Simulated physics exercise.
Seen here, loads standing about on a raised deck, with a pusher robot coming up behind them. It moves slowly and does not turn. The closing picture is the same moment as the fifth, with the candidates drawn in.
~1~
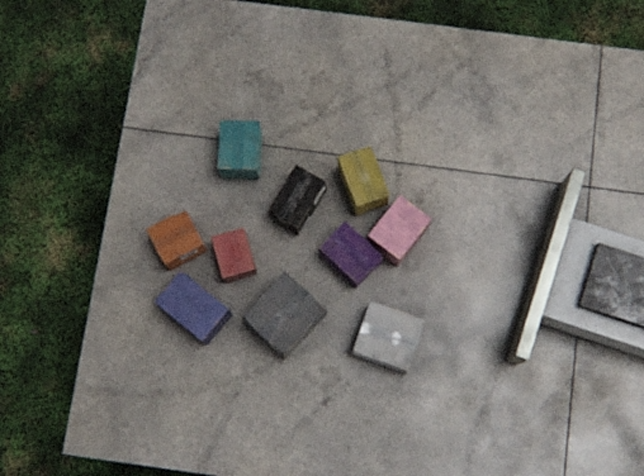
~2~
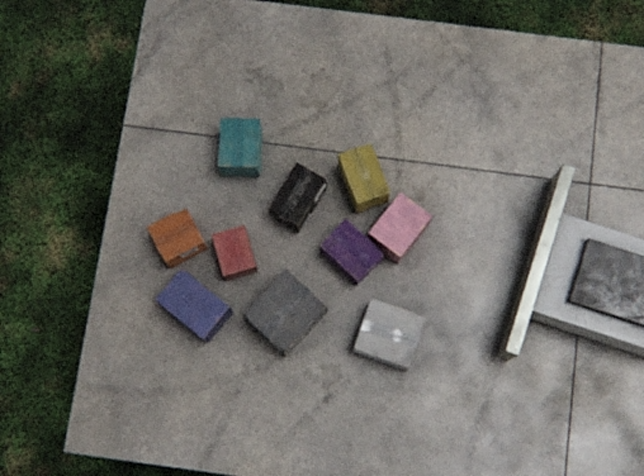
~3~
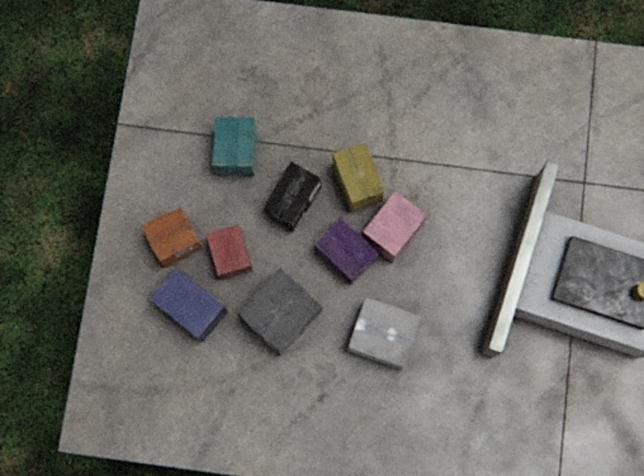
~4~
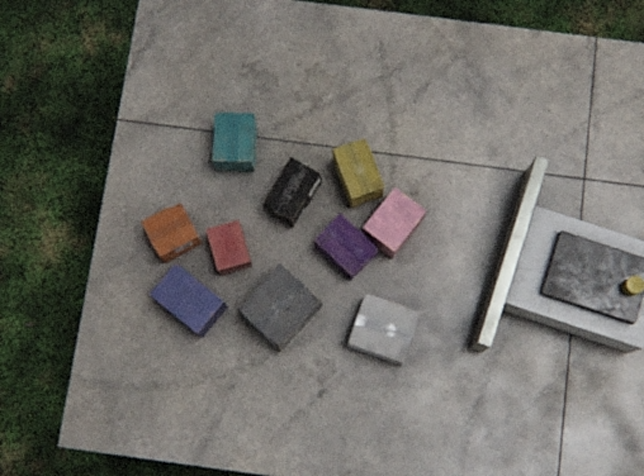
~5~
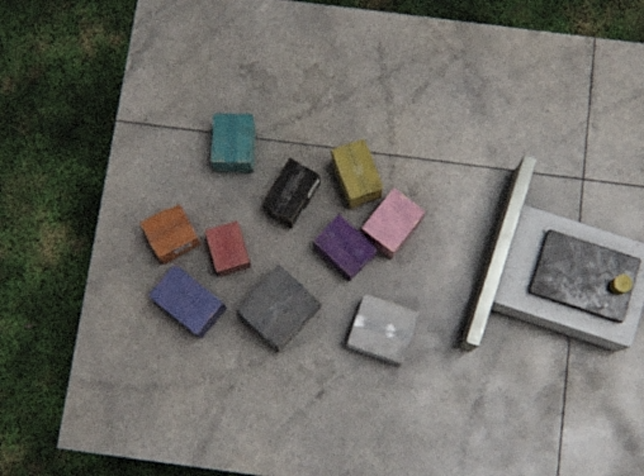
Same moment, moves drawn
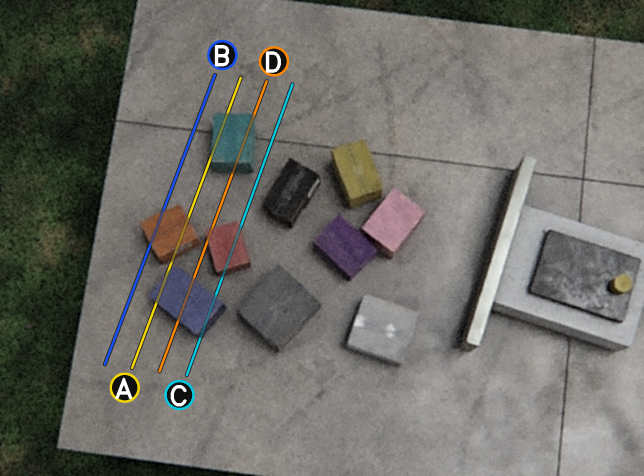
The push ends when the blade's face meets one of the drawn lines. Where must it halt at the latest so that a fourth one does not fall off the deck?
It can go as far as A.
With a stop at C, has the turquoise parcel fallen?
No.
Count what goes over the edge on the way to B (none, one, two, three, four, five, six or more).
In all, four.
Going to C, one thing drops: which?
It is the blue crate.
On the copy, A at (188, 219); B at (161, 216); C at (241, 226); D at (214, 223).
On A. First, robot (462, 259); white box (321, 319); grey parcel (264, 307).
Then, robot (348, 244); blue crate (93, 290); orange box (149, 224).
Finally, robot (259, 233); blue crate over the edge; orange box over the edge; three fallen.
By contrast, B drops four; C is within the limit but short; D is within the limit but short.
